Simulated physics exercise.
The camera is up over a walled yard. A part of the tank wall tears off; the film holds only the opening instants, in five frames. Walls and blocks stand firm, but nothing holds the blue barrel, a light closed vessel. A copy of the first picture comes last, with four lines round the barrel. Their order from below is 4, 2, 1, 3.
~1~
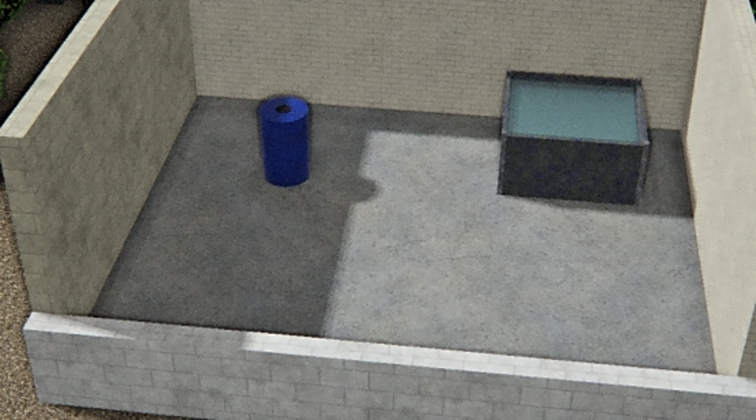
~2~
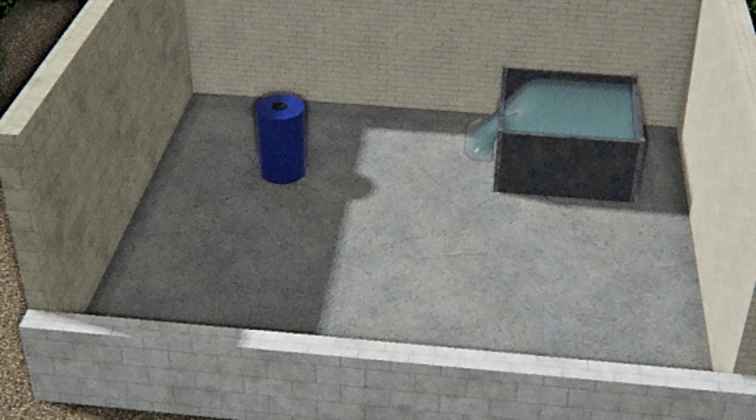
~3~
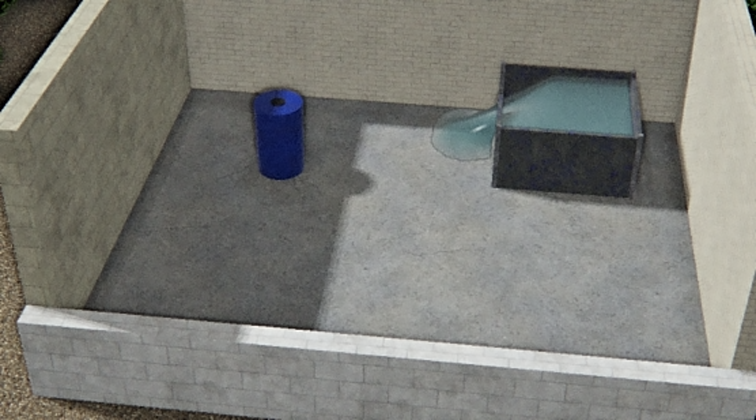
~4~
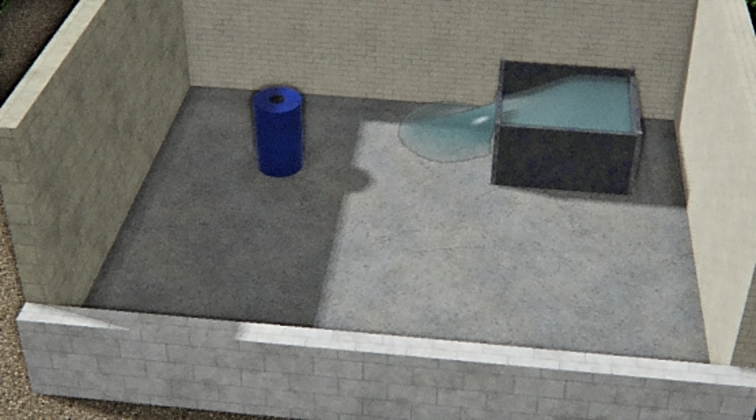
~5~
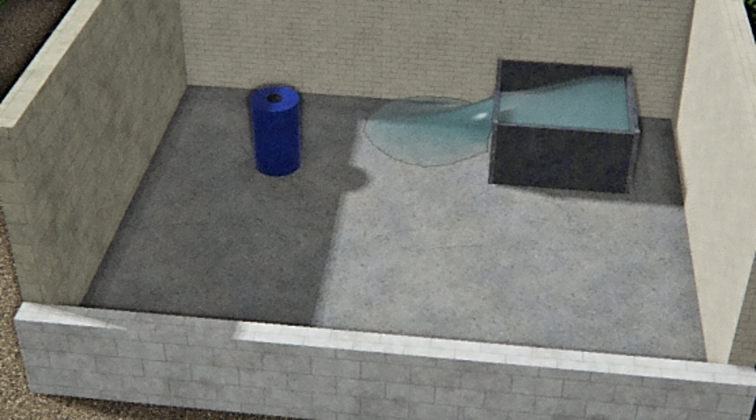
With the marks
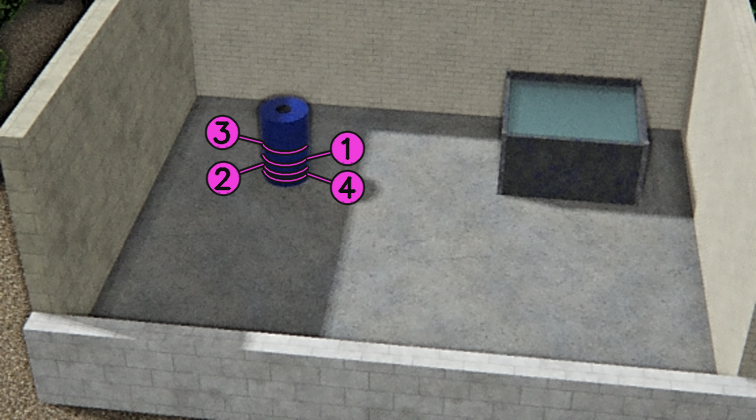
Water pours over the left side of a dark, square-sided tank at the back right of a walled yard, seen from above. A blue barrel stands upright in shadow at the back left, on grey paving between pale block walls. The tank is full and still at first, then the blue-green water slopes leftward and spreads in a rounded sheet across the ground, while the view shifts very slightly.
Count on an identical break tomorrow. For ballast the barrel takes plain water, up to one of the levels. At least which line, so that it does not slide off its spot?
Choose 2.
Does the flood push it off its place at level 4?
Yes.
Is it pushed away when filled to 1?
No, that is safe.
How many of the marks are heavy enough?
Three of the four.
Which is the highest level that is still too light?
It is 4.
In magenta, 1 at (281, 165); 2 at (282, 174); 3 at (281, 152); 4 at (282, 180); from the bottom up 4, 2, 1, 3.
If 1 is chosen, it does not move.
If 2 is chosen, it shifts by a finger or two and stays.
If 3 is chosen, it does not move.
If 4 is chosen, it is pushed about 3 times its own width away.
